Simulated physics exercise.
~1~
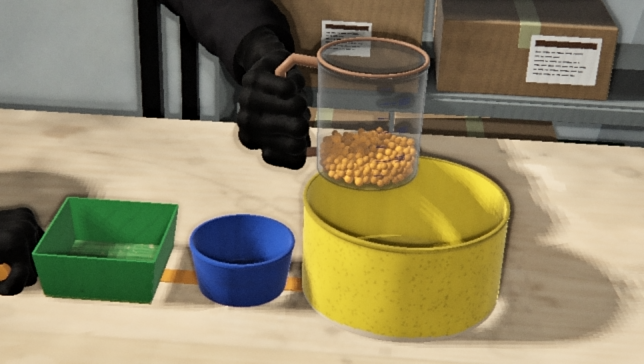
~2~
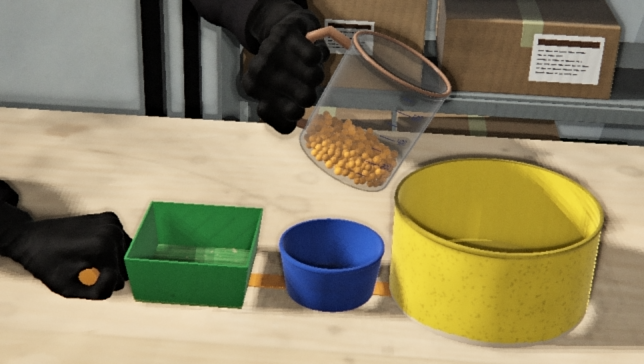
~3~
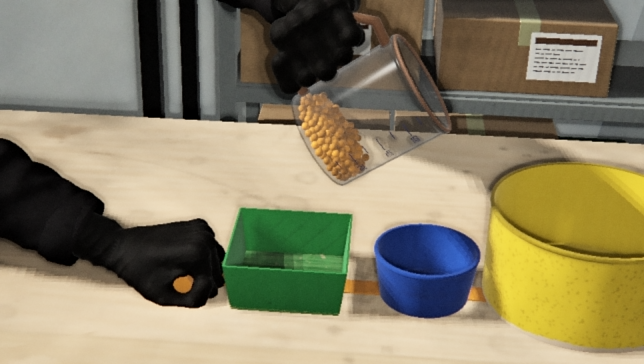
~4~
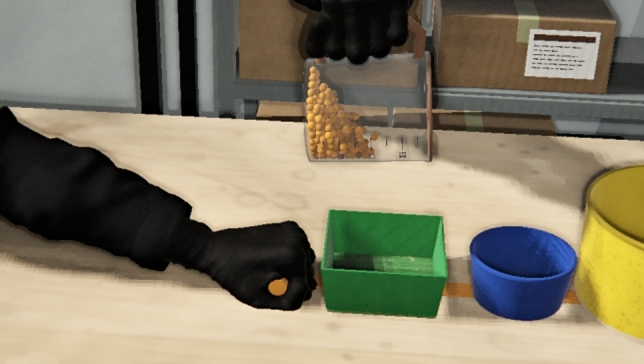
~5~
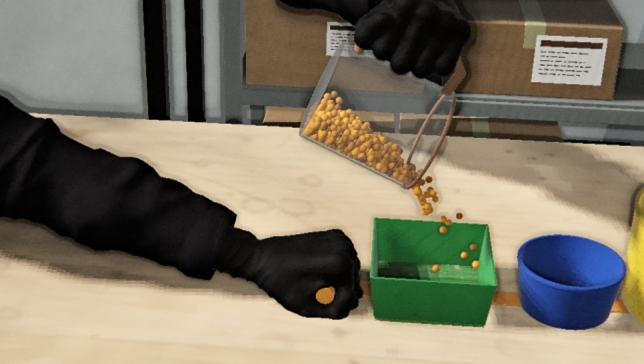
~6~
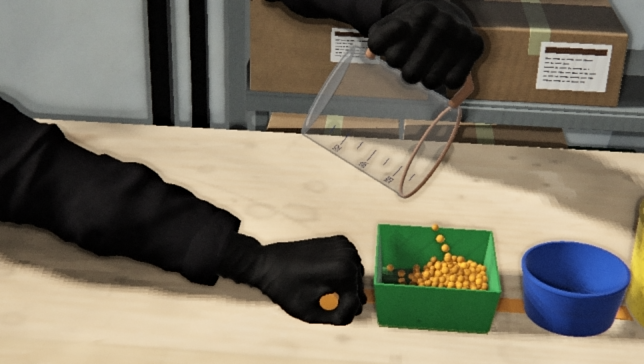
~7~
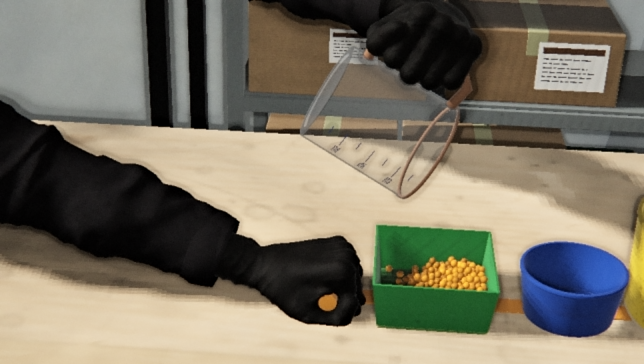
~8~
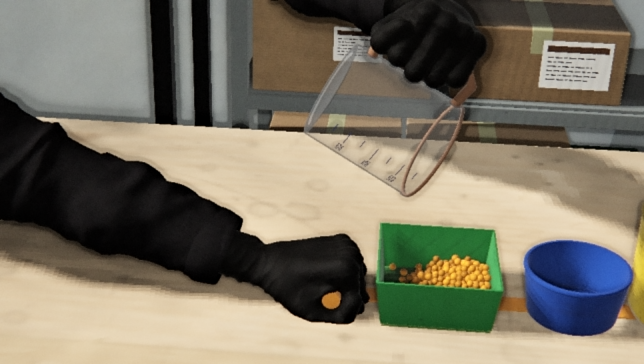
The clip shows a black-gloved worker tilting a clear jug of dried corn kernels while a green tin, a blue dish and a yellow pot slide right along the table, until the kernels pour into the green tin and rest there, leaving the upturned jug empty.
